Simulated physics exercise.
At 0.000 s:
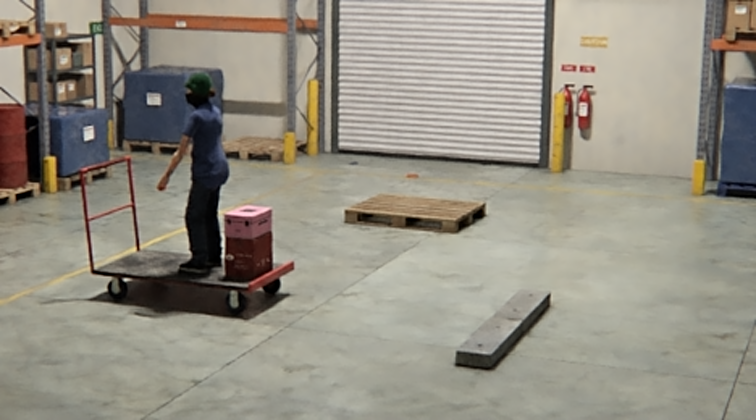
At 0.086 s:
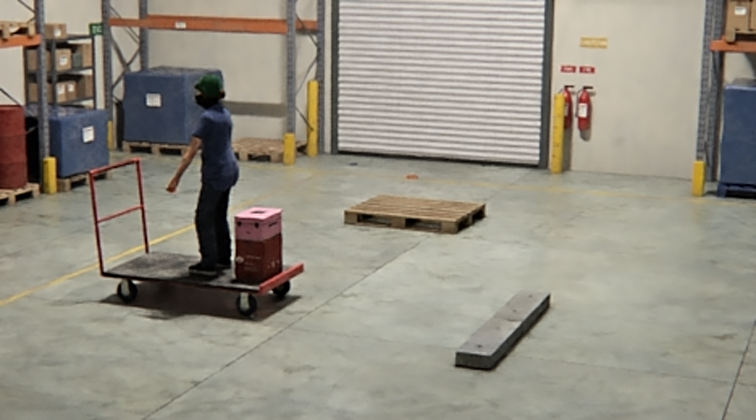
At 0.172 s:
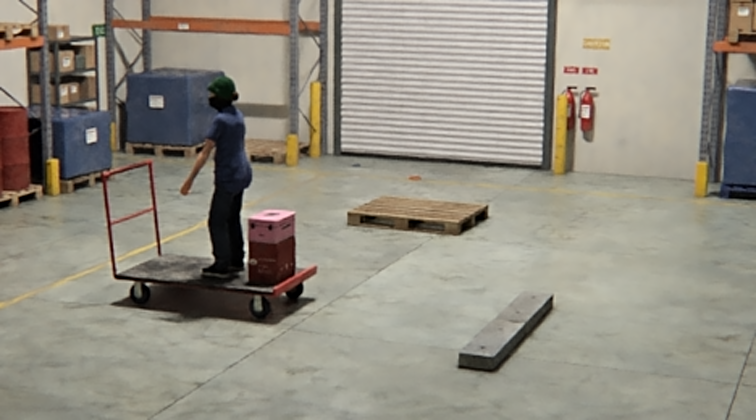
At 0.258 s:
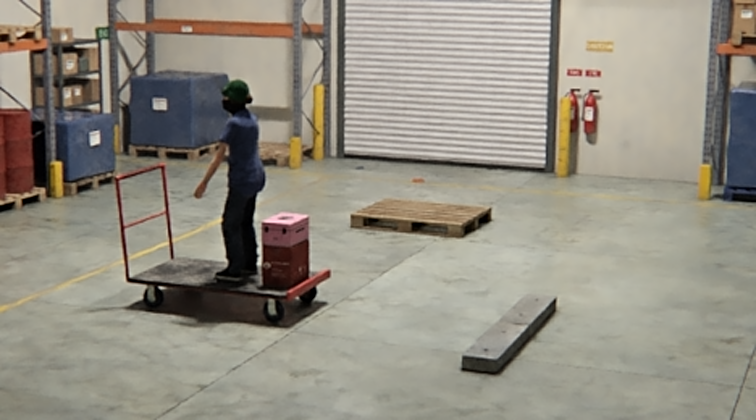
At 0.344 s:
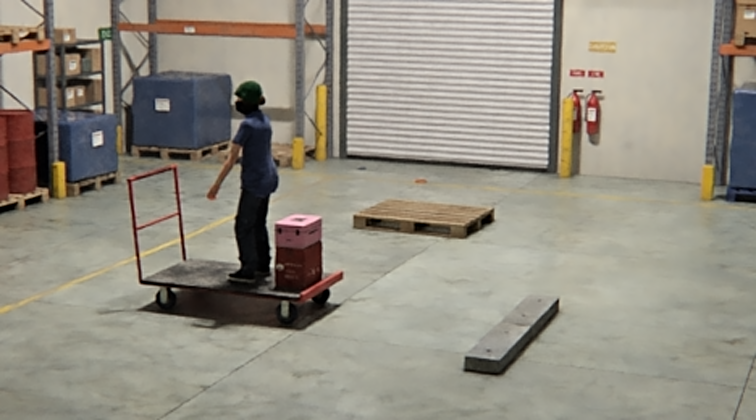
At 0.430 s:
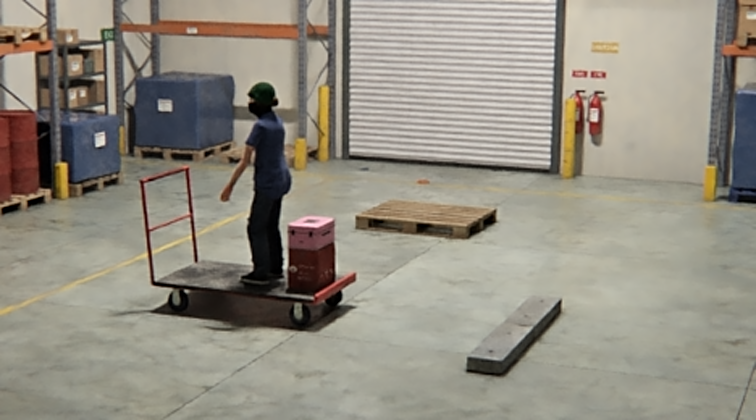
The video shows a person in a green cap standing on a flat trolley behind a pink box stacked on a red one, as the trolley rolls slowly rightward across a warehouse floor with a pallet and a concrete block.
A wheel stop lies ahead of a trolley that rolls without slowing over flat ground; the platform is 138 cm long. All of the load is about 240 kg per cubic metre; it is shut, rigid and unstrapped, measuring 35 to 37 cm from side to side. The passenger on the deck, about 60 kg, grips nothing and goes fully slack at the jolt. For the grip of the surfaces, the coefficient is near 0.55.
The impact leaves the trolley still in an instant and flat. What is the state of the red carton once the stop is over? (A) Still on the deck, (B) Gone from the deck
The answer is A.
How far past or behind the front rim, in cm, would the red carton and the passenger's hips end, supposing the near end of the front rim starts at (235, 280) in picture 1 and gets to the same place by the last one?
Then red 20 past, hips 50 past.
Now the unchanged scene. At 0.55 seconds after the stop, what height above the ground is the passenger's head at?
The head is some 110 cm up.
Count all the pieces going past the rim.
Total: 0.
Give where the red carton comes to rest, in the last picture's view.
Around (493, 284).
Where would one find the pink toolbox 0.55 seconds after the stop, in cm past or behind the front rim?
Behind the rim, near 10 cm.
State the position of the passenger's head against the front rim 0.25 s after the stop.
The head is some 40 cm back from the front rim.
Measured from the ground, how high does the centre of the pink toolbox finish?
Height: Some 35 centimetres.
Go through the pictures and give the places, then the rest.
The first picture shows red carton (249, 254), pink toolbox (248, 222), rim corner (250, 288); 186 cm short of the stop.
The second picture shows red carton (259, 256), pink toolbox (258, 224), rim corner (260, 290); 177 cm short of the stop.
The third picture shows red carton (272, 258), pink toolbox (272, 226), rim corner (274, 292); 168 cm short of the stop.
The fourth picture shows red carton (286, 262), pink toolbox (285, 230), rim corner (288, 296); 159 cm short of the stop.
The fifth picture shows red carton (299, 263), pink toolbox (299, 231), rim corner (302, 298); 150 cm short of the stop.
The sixth picture shows red carton (312, 265), pink toolbox (312, 233), rim corner (315, 300); 141 cm short of the stop. Speed about 1.0 m/s.
The wheels strike at 1.78 s.
After 2.33 s the red carton is 15 cm behind the rim, tilted 5°, near (495, 282) in the last picture's view.
After 2.78 s the red carton is 16 cm behind the rim, tilted 0°, near (493, 284) in the last picture's view.
When all is still (5.8 s), nothing is past the rim; behind it, red carton, pink toolbox and the passenger's hips.
